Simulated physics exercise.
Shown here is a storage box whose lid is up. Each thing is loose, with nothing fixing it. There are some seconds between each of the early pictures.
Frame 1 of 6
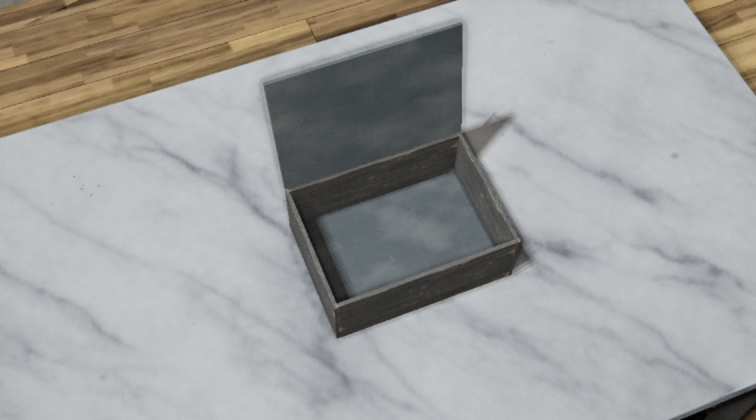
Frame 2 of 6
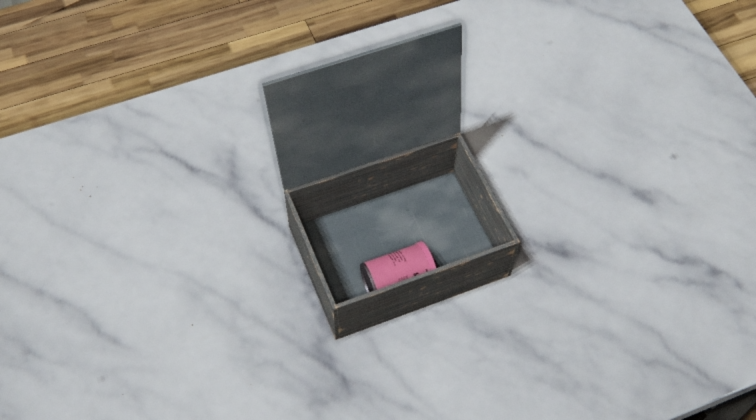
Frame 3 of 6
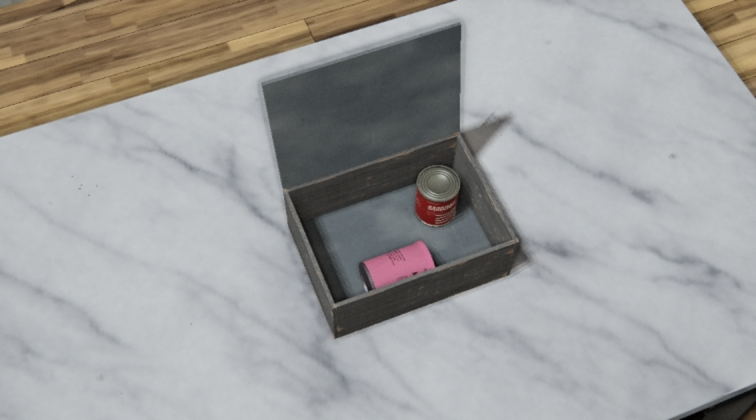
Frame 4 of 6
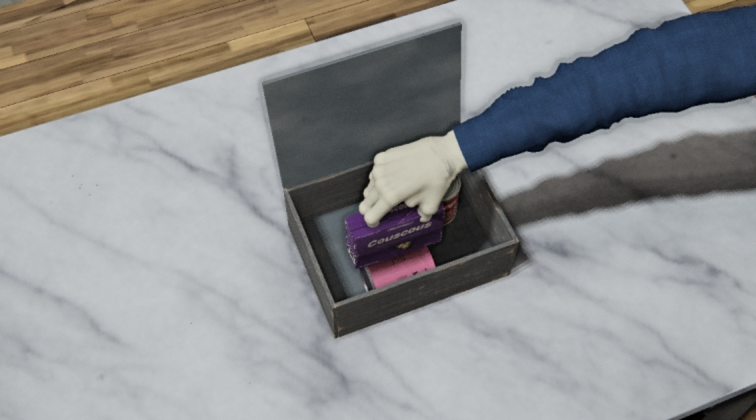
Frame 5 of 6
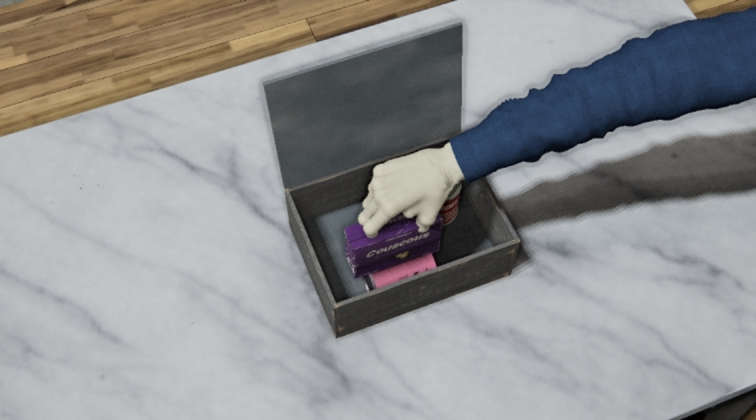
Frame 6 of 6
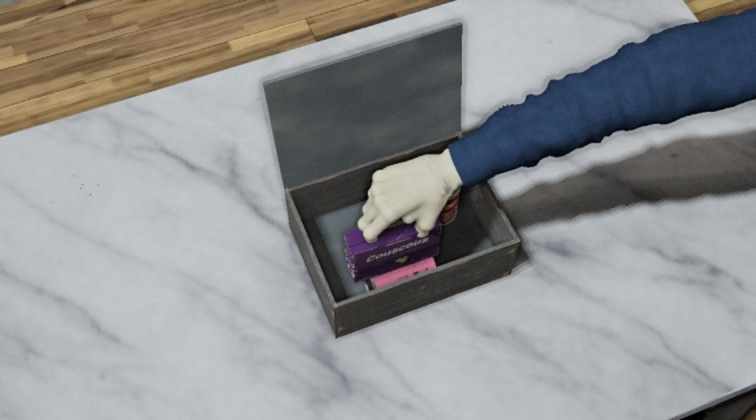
On a marble counter, an open box holding a pink can, then a red tin, with a gloved hand lowering a purple packet inside.
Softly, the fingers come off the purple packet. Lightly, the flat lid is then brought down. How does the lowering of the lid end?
The lid comes to rest closed on the rim.
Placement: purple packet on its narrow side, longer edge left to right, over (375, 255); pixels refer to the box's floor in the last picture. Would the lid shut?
Result: Lid drops fully.
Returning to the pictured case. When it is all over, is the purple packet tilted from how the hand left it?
Observation: The purple packet tilts over.
Then, 0.50 s after the last picture, purple packet on its side near (370, 228).
Then, 1.50 s after the last picture, lid 66° above the rim; purple packet on its side near (369, 221).
Then, 2.10 s after the last picture, lid 23° above the rim; purple packet on its side near (369, 221).
At rest, lid shut; tipped over in the box, purple packet; the other 2 in place. Seen from the same camera at the end, purple packet near (369, 221).
